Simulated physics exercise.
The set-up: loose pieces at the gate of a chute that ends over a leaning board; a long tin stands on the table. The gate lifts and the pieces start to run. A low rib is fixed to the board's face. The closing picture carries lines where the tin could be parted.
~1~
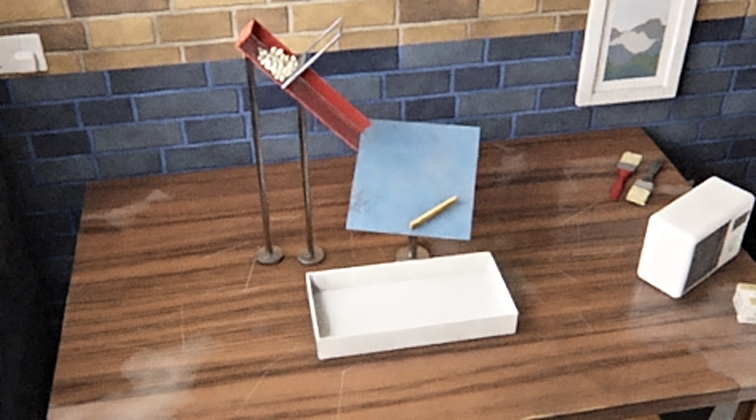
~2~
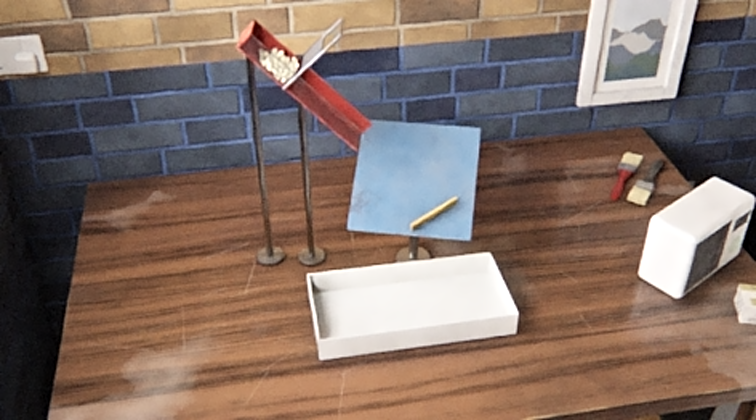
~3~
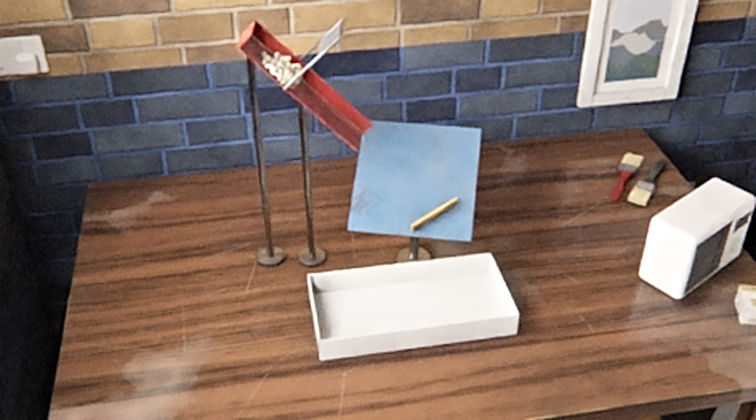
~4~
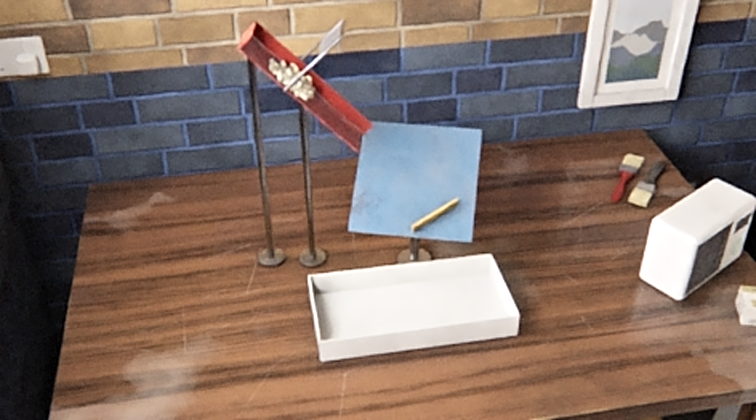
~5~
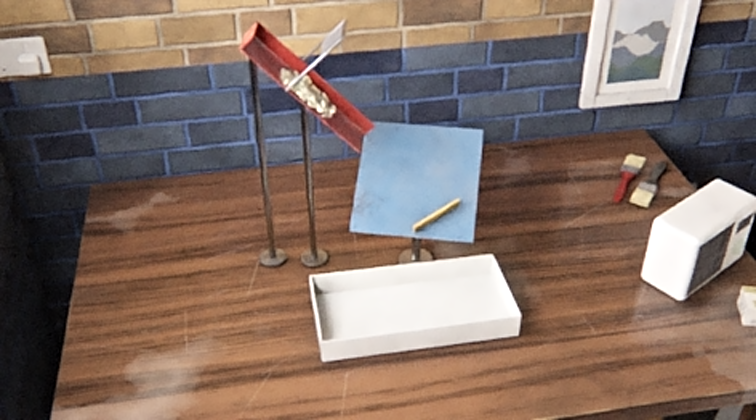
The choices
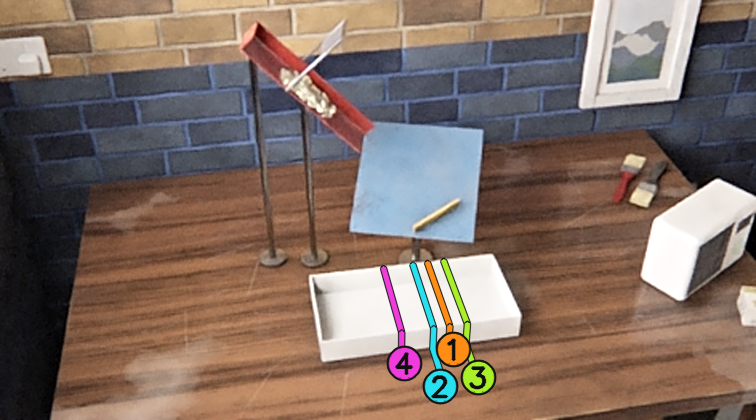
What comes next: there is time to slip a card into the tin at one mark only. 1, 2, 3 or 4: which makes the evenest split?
4 works best here.
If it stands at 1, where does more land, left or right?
Left.
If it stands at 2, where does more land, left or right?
The left side.
On the marked copy, line 1 crosses the front rim at (449, 325); line 2 crosses the front rim at (433, 327); line 3 crosses the front rim at (467, 323); line 4 crosses the front rim at (401, 331).
For line 1, of what is caught, all on the left of the divider, none on the right.
For line 2, of what is caught, all on the left of the divider, none on the right.
For line 3, of what is caught, all on the left of the divider, none on the right.
For line 4, of what is caught, about a third on the left of the divider, about two thirds on the right.
